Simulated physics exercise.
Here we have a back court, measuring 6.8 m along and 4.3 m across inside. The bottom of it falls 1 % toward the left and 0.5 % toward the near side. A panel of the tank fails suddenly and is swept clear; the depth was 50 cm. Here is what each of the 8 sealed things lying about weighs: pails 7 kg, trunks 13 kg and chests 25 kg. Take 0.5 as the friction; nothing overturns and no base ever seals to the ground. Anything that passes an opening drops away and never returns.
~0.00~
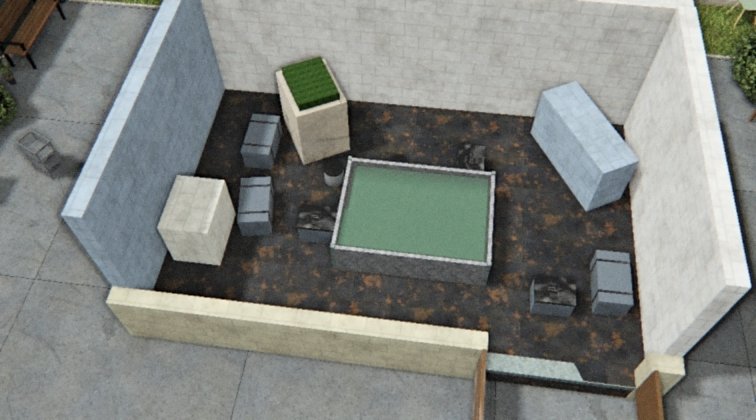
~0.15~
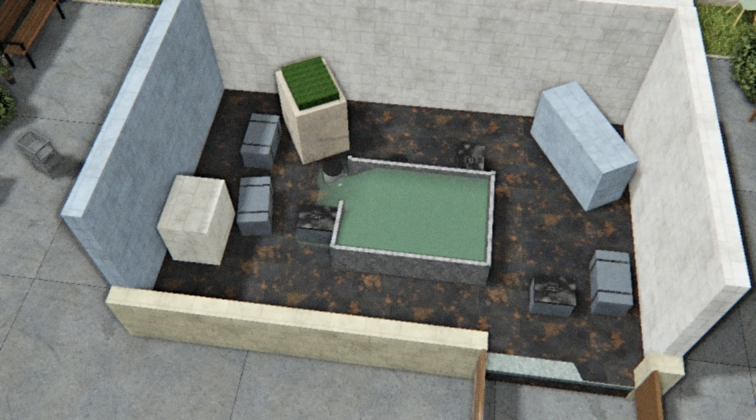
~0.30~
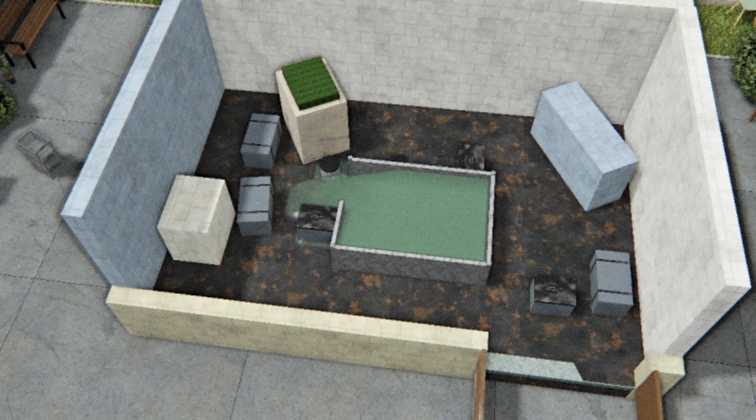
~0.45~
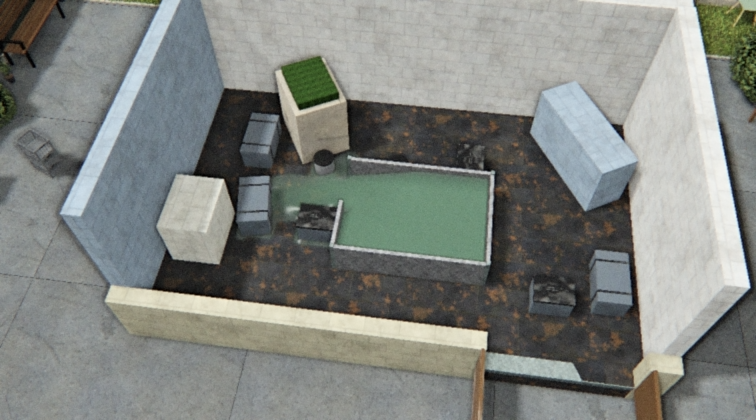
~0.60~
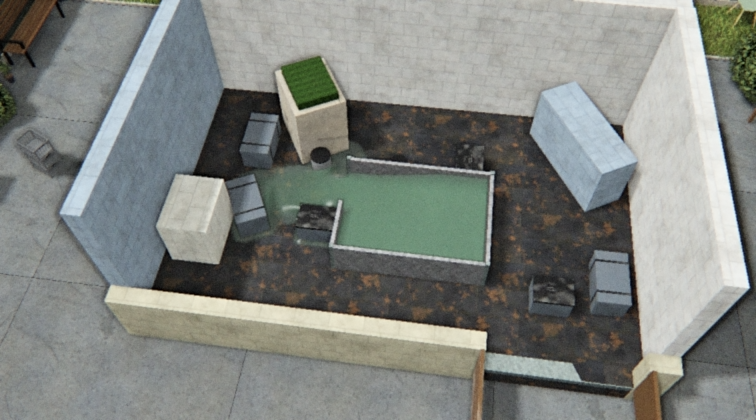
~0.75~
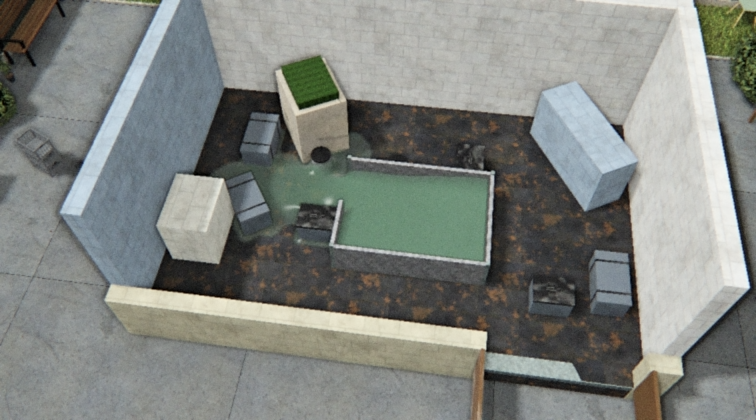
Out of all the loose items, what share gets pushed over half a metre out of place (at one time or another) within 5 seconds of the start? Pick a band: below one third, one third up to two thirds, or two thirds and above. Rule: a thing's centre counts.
The share is one third up to two thirds.
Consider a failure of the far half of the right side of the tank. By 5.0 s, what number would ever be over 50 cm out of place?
So the tally would be 1.
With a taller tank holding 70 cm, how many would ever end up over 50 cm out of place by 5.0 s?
You'd get 3 in that case.
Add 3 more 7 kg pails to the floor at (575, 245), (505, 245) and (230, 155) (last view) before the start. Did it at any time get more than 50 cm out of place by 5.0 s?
Answers in order are does not cross, does not cross and crosses the line.
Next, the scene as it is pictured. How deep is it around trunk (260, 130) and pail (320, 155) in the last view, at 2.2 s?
Around 6 cm and 14 cm.
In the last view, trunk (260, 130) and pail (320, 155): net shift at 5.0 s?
80 cm and 140 cm.
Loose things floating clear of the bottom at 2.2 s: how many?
At that instant the tally stands at 2.
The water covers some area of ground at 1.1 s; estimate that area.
Somewhere about 7.5 m2, give or take.
After 1.1 s 0 of 8 are over 50 cm from their spots; 0 afloat.
After 2.2 s 1 of 8 are over 50 cm from their spots; 2 afloat.
After 3.5 s 3 of 8 are over 50 cm from their spots; 2 afloat.
After 5.0 s 3 of 8 are over 50 cm from their spots, and 3 have been at some point; 2 afloat.
